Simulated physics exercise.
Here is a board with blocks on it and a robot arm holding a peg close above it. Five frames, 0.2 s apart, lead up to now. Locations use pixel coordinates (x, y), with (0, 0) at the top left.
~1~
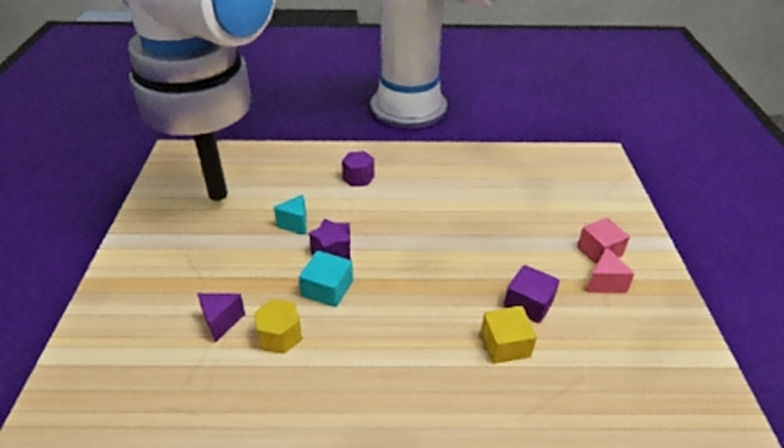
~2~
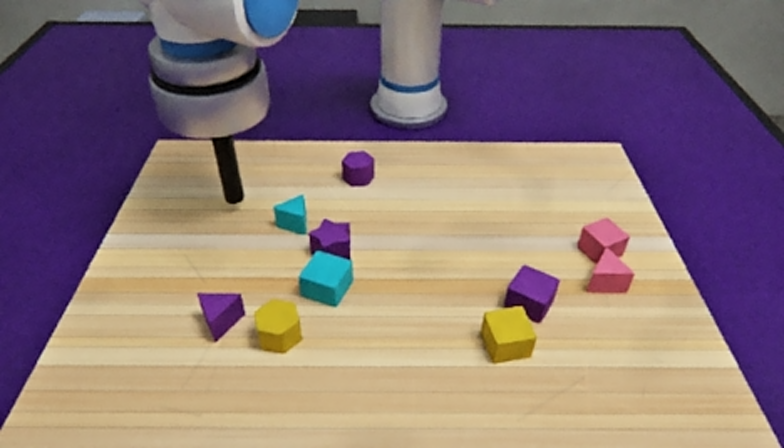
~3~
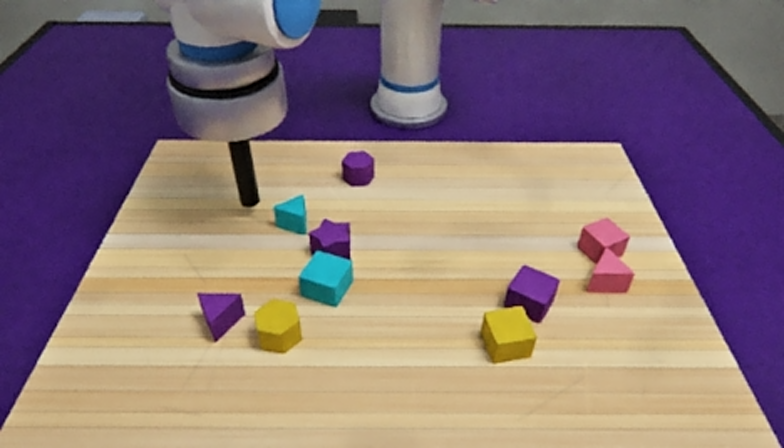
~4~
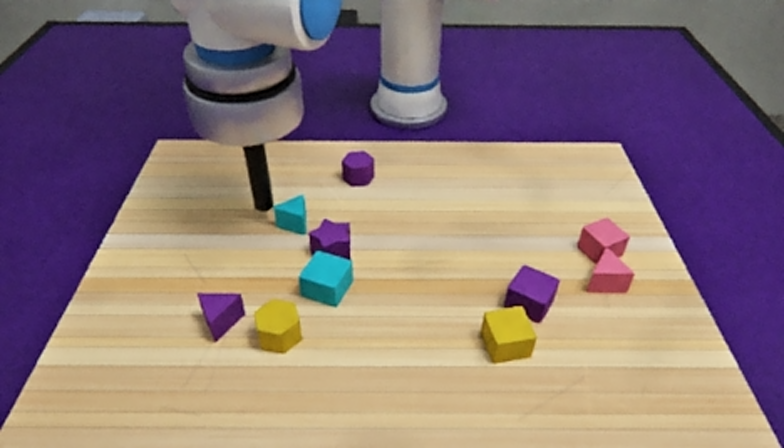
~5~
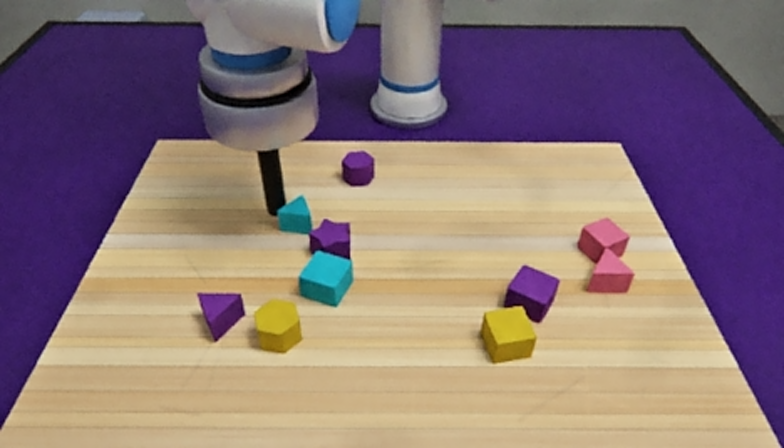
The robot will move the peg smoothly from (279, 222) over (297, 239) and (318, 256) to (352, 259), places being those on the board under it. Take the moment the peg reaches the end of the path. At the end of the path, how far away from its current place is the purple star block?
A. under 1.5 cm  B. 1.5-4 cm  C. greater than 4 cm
C - greater than 4 cm.
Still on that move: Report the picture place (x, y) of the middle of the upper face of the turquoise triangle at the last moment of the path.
The centre of its top will be at (318, 214).
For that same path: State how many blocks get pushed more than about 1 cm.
Two.
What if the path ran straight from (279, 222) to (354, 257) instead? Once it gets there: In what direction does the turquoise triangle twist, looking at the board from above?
I'd predict that, seen from above, the turquoise triangle rotates counter-clockwise.
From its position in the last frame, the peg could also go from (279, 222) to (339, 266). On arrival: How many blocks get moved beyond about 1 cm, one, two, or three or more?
Two blocks.
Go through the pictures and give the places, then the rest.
The first picture shows tip of the peg at (219, 196), middles of tops, turquoise triangle at (293, 205), turquoise square at (326, 268), purple star block at (331, 232).
The second picture shows peg at (235, 199), nothing pushed.
The third picture shows peg at (250, 203), nothing pushed.
The fourth picture shows peg at (264, 207), nothing pushed.
The fifth picture shows peg at (277, 211), turquoise triangle at (296, 206), turquoise square at (326, 268), purple star block at (331, 232).
The first path, step by step. One third of the way, peg at (296, 229); turquoise triangle at (316, 214), turned 70° anticlockwise.
Two thirds of the way, peg at (318, 246); turquoise triangle at (318, 214), turned 75° anticlockwise; purple star block at (346, 235), turned 30° anticlockwise.
At the end, peg at (352, 249); turquoise triangle at (318, 214), turned 75° anticlockwise; turquoise square unmoved; purple star block at (377, 234), turned 50° anticlockwise.
